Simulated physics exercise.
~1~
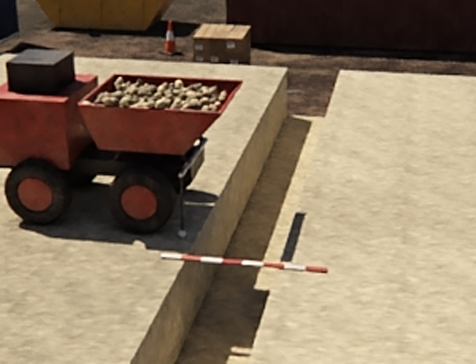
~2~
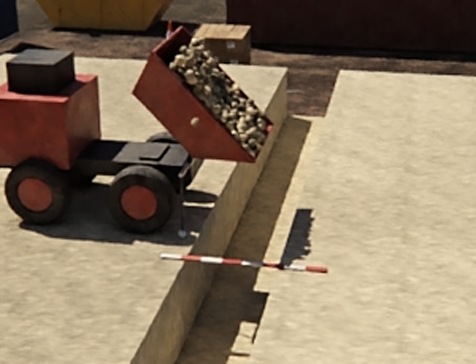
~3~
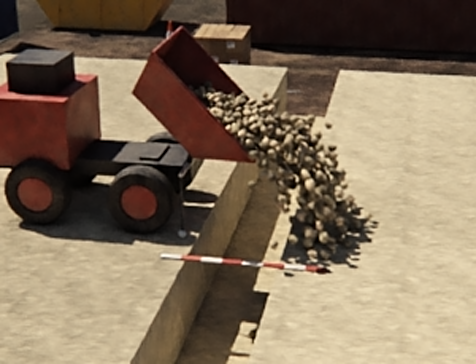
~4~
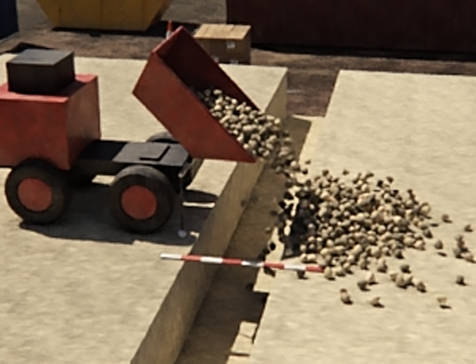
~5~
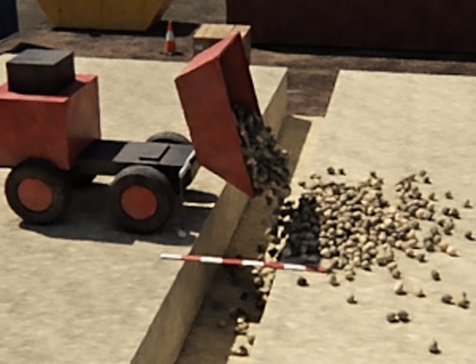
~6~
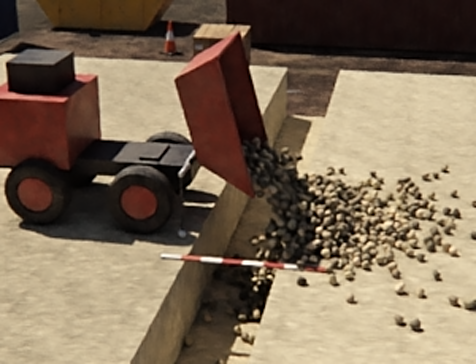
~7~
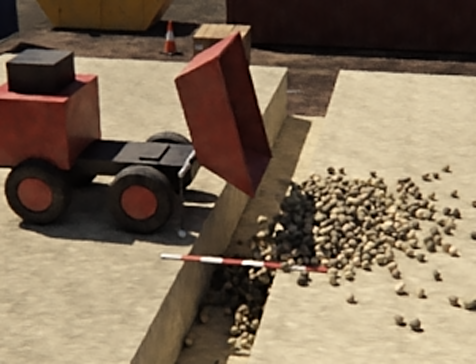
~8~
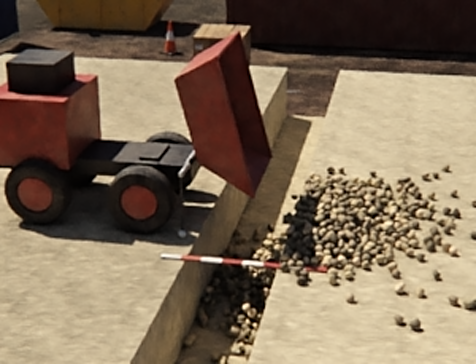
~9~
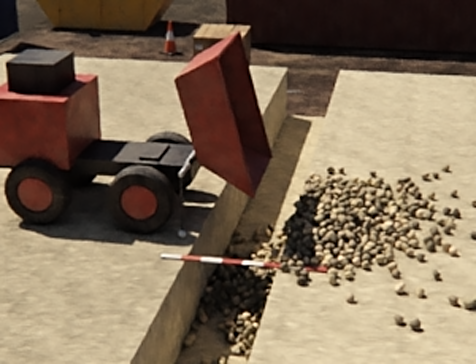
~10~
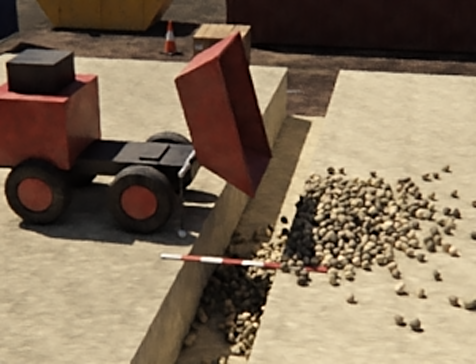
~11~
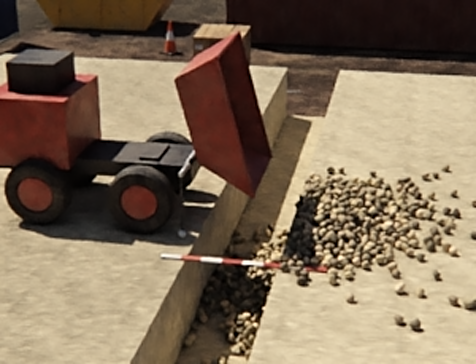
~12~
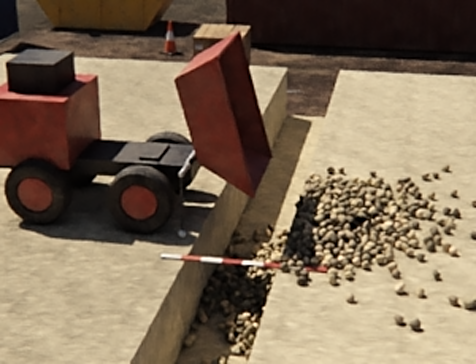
On a pale concrete yard, a red dumper tips its stones into and beyond a trench.
